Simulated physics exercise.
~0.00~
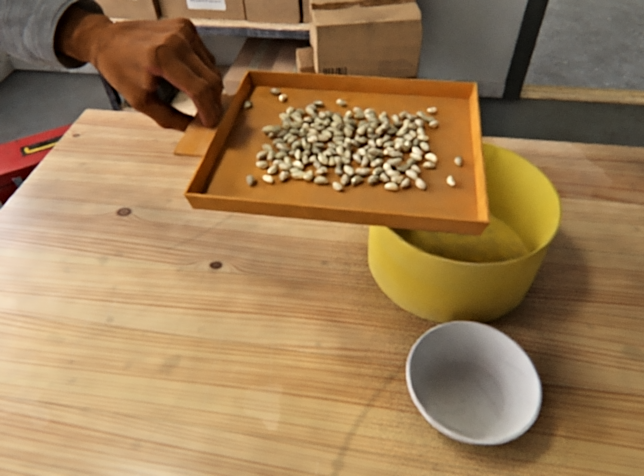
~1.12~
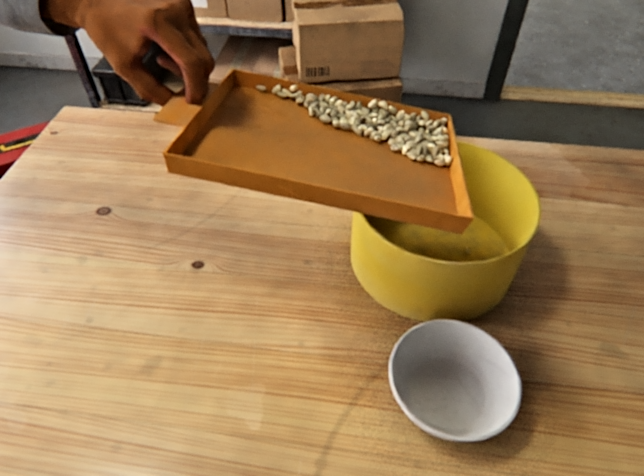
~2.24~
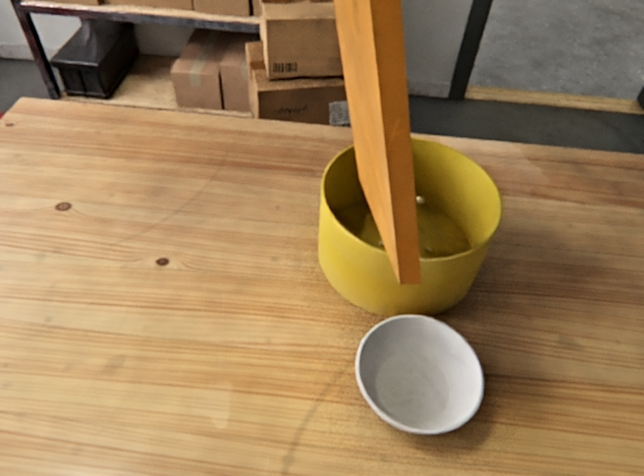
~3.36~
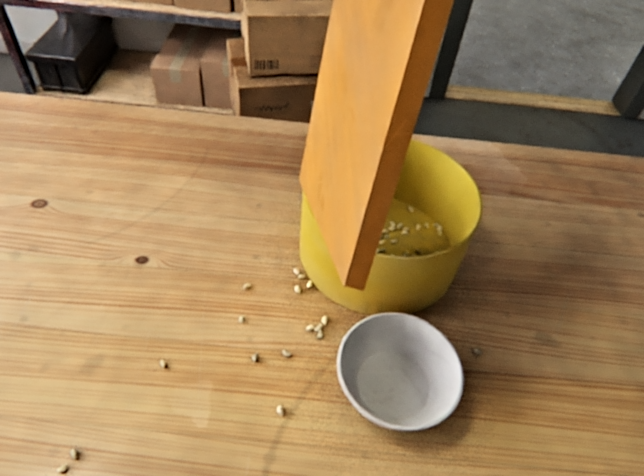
Hand tilting an orange tray of pale beans steeply over a yellow pot, most landing inside and some scattering across the table.
